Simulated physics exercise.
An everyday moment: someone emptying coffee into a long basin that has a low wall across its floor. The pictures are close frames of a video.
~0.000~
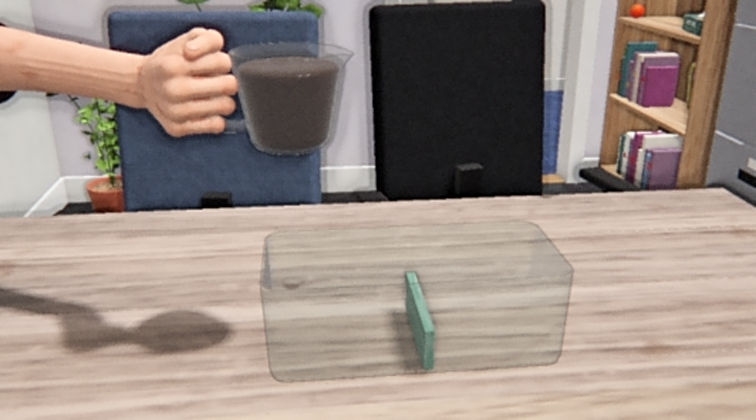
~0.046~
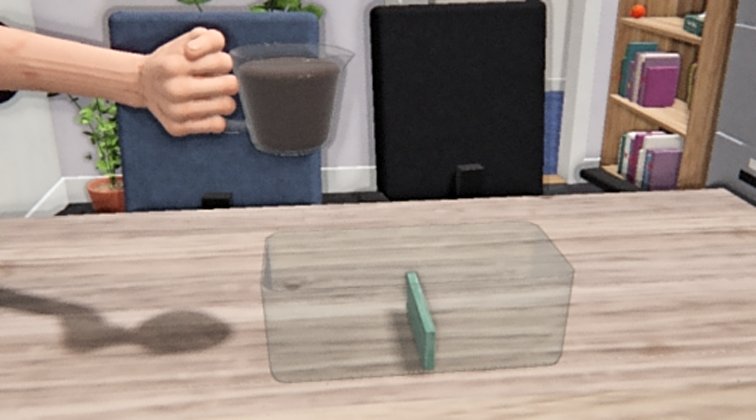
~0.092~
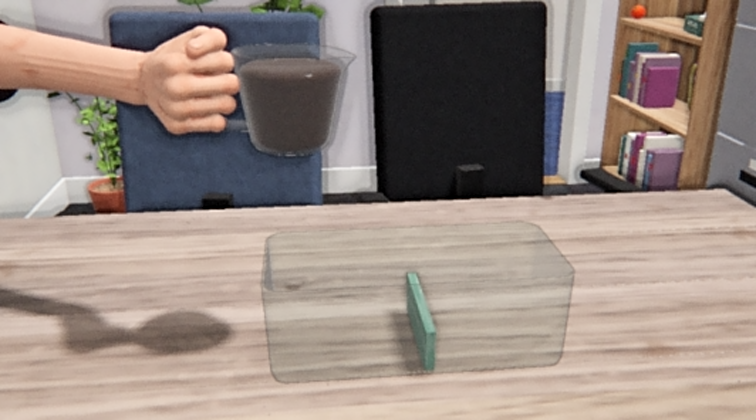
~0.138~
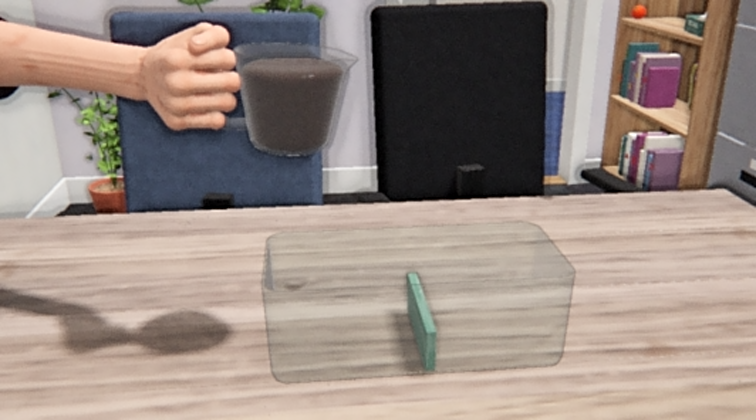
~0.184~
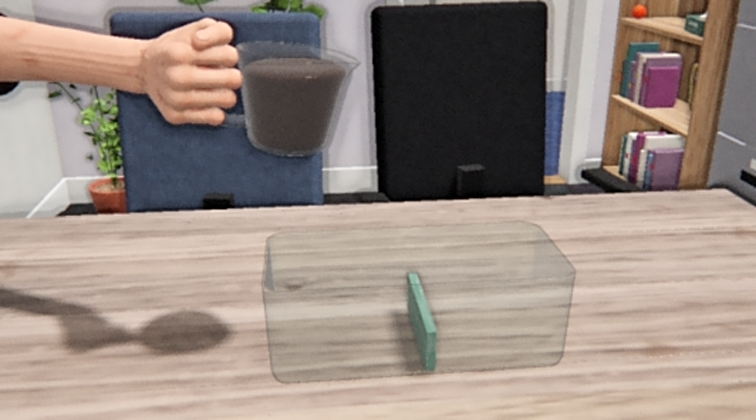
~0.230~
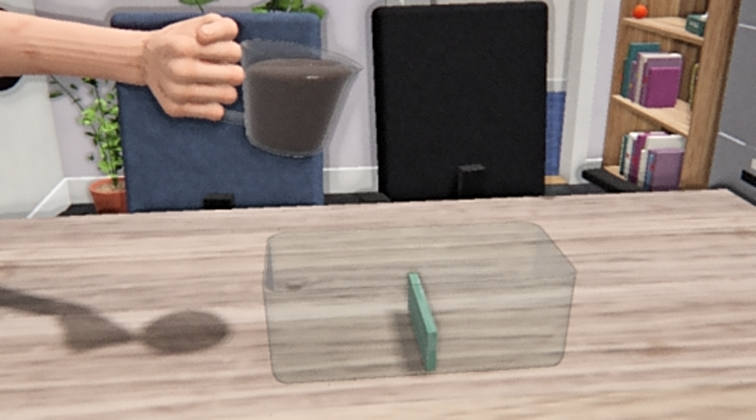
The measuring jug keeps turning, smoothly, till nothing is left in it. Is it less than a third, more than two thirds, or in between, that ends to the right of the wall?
The share right of the wall is between a third and two thirds.
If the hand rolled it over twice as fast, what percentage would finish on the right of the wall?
Some 30 per cent.
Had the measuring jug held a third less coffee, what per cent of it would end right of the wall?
Roughly 25 in a hundred.
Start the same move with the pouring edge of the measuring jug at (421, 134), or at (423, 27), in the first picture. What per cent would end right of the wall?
Roughly 95 per cent, and 95 per cent.
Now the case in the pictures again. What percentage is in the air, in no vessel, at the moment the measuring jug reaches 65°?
Roughly 25 in a hundred.
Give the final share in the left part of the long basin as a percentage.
About 45 per cent.
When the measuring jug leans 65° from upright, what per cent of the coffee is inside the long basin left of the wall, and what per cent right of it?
Left: 0 %. Right: 5 %.
A moment on, the measuring jug is tipped part way and 68 per cent is still to pour, 2 is left of the wall and 4 right of it.
Next, the measuring jug is tipped on its side and 12 per cent is still to pour, 17 is left of the wall and 49 right of it.
Then the measuring jug is tipped right over and 0 per cent is still to pour, 44 is left of the wall and 54 right of it.
Later the measuring jug is tipped right over and 0 per cent is still to pour, 45 is left of the wall and 54 right of it.
In the end 45 per cent lies left of the wall, 54 right of it and 1 outside.
